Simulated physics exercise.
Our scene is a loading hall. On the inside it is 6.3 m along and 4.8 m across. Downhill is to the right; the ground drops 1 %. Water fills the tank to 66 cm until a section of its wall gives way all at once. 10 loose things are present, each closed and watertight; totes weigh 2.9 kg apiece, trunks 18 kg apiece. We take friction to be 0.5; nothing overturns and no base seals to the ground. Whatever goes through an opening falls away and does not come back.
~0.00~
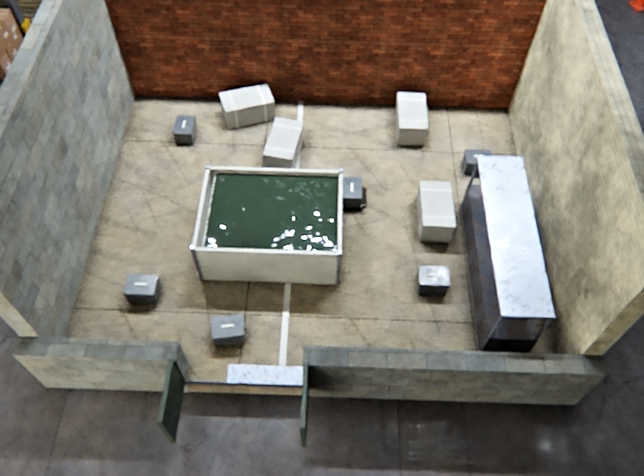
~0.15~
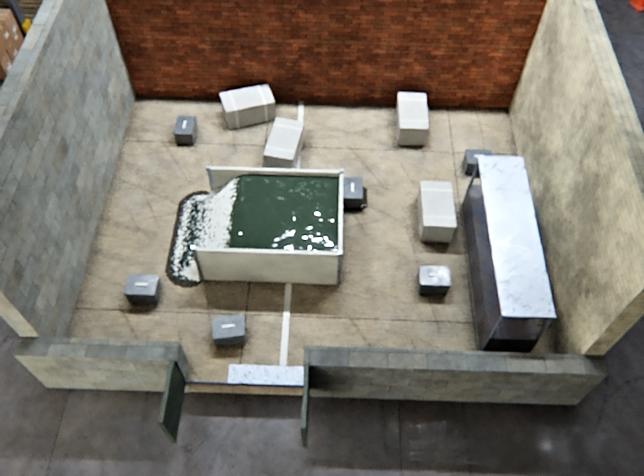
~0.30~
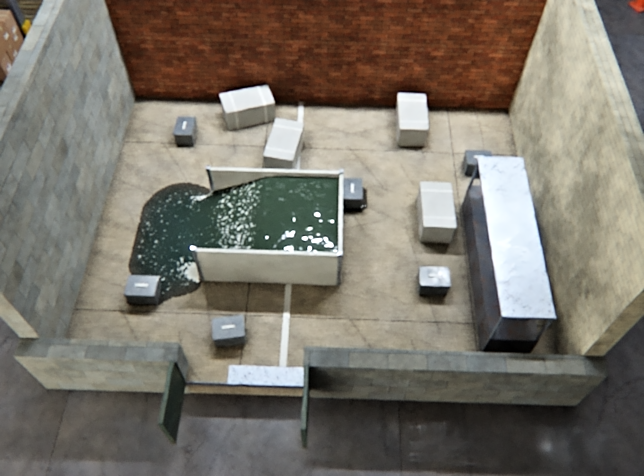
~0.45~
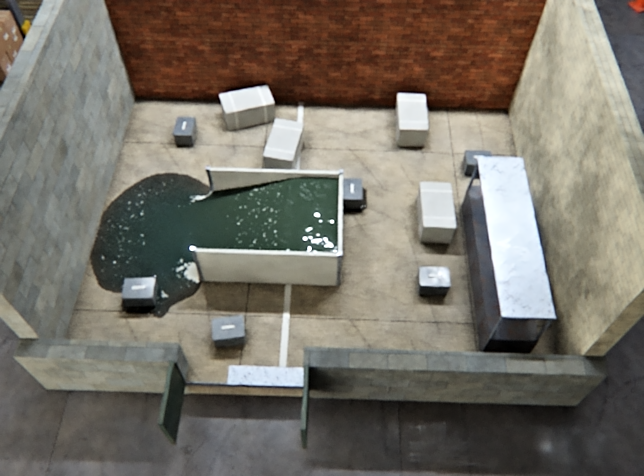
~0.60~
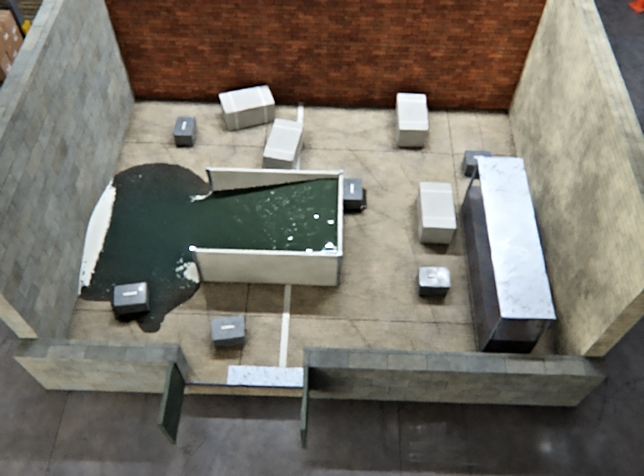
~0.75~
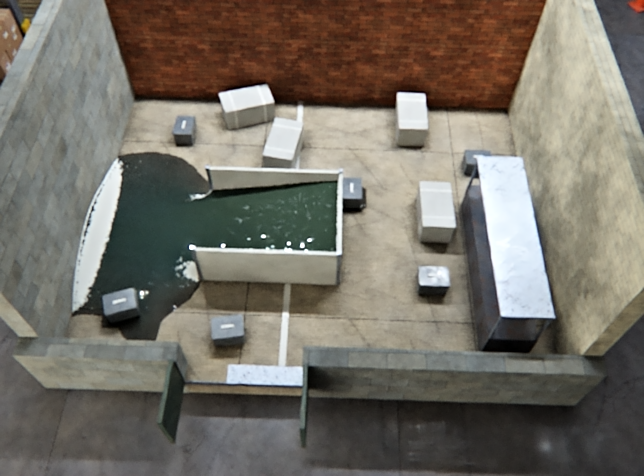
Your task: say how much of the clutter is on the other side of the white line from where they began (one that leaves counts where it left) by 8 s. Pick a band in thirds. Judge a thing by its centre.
Band: One to two thirds.
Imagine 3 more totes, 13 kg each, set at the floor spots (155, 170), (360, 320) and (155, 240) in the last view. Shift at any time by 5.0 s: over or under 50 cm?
In turn: Over, over, more.
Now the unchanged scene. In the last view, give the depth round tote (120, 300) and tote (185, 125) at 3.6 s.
Some 5 cm at the first, some 2 cm at the second.
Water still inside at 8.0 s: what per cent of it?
Somewhere near 94 percent, give or take.
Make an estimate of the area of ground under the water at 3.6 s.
About 20 m2.
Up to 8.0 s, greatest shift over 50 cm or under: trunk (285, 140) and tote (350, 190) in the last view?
Result, as listed: Above / below.
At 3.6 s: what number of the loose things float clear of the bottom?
The number is 3.
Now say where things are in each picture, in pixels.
A tote at (141, 284), on the bottom; a tote at (228, 326) rests on the ground; water covers 2.4 m2; 0 of 10 have shifted, in the first frame.
A tote at (141, 285) rests on the ground; a tote at (228, 326), on the bottom; 3.1 m2 under water; 0 of 10 have shifted, in the second frame.
A tote at (141, 286), on the bottom; a tote at (228, 327), on the bottom; water covers 4.1 m2; 0 of 10 have shifted, in the third frame.
A tote at (138, 288) rests on the ground, 4 cm from its start; a tote at (228, 327), on the bottom; water covers 5.3 m2; 0 of 10 have shifted, in the fourth frame.
A tote at (130, 294), on the bottom, 17 cm from its start; a tote at (228, 328) rests on the ground; water covers 6.1 m2; 1 of 10 have shifted, in the fifth frame.
A tote at (119, 301) rests on the ground, 34 cm from its start; a tote at (227, 327) rests on the ground; water covers 6.7 m2; 1 of 10 have shifted, in the sixth frame.
After 1.6 s 0 of 10 are over the mark; 1 afloat.
After 3.6 s 2 of 10 are over the mark; 3 afloat.
After 5.6 s 4 of 10 are over the mark; 6 afloat.
After 8.0 s 4 of 10 are over the mark; 10 afloat.
